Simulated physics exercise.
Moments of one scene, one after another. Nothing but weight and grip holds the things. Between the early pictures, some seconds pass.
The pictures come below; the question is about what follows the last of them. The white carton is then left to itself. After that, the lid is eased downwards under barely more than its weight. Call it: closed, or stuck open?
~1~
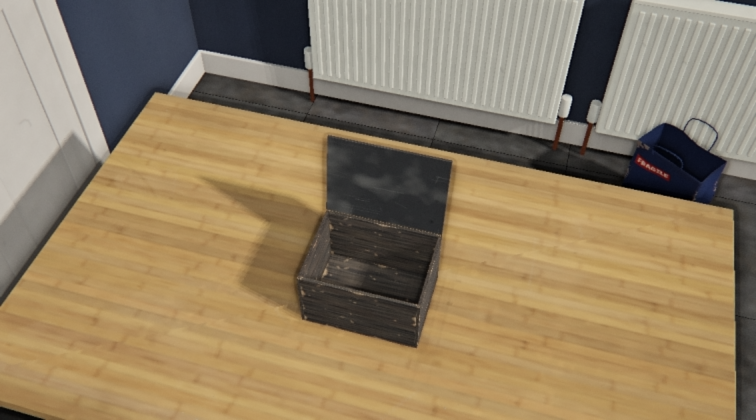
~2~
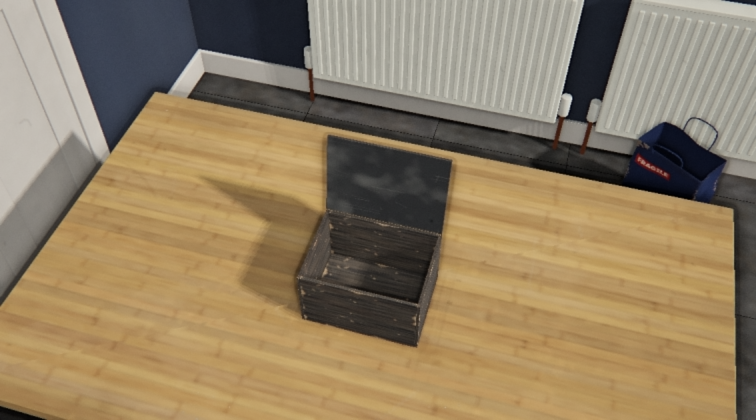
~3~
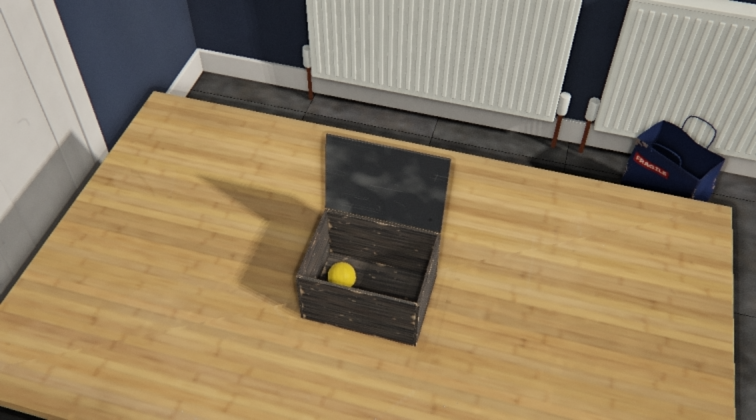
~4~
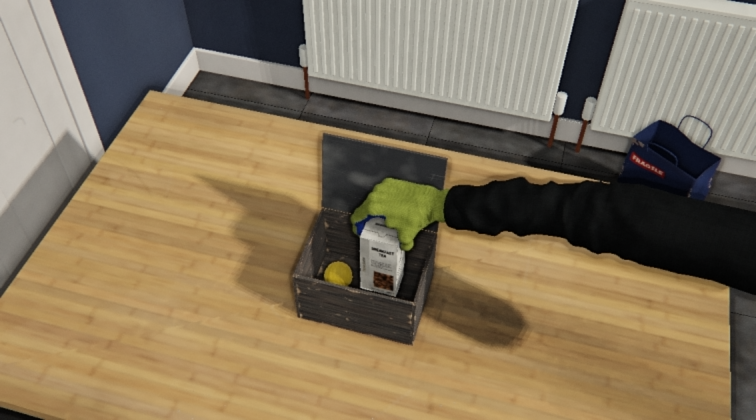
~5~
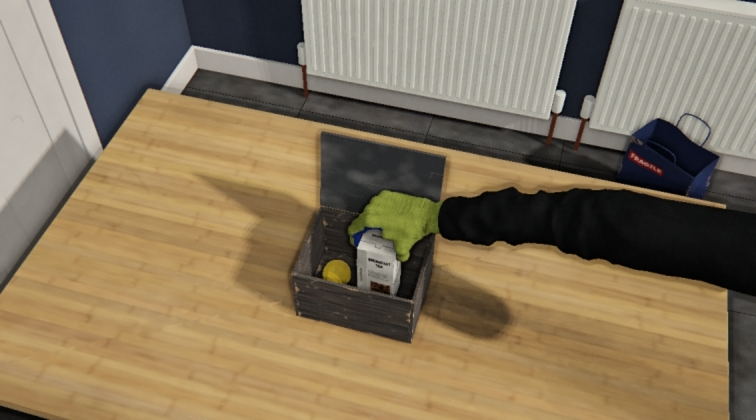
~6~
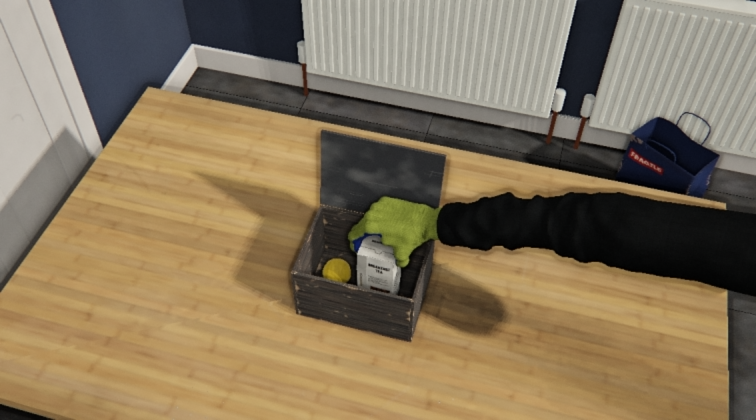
Stuck open.
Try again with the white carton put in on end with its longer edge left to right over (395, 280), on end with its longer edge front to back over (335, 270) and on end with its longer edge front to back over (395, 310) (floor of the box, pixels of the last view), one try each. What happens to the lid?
With the first placement it can't come down; with the second it can't come down; with the third it can't come down.
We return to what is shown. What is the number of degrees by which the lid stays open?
It stays some 25° above the rim.
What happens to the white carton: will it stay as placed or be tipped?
As it turns out, it keeps its original angle.
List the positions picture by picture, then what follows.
In the first frame, the last thing is not in view yet.
In the second frame, the last thing is not in view yet.
In the third frame, the last thing is not in view yet; yellow lemon (342, 277).
The fourth frame shows still above its spot; white carton (383, 257); yellow lemon (338, 276).
The fifth frame shows still above its spot; white carton (379, 267); yellow lemon (337, 274).
The sixth frame shows put in, still held; white carton (379, 272); yellow lemon (337, 273).
Then, 1.20 s past the last view, lid starting down.
Then, 1.60 s past the last view, lid 56° above the rim.
Then, 1.80 s past the last view, lid 31° above the rim.
Finally, lid 24° above the rim; both still in place. Final places as the last picture's camera would see them, white carton near (379, 272).
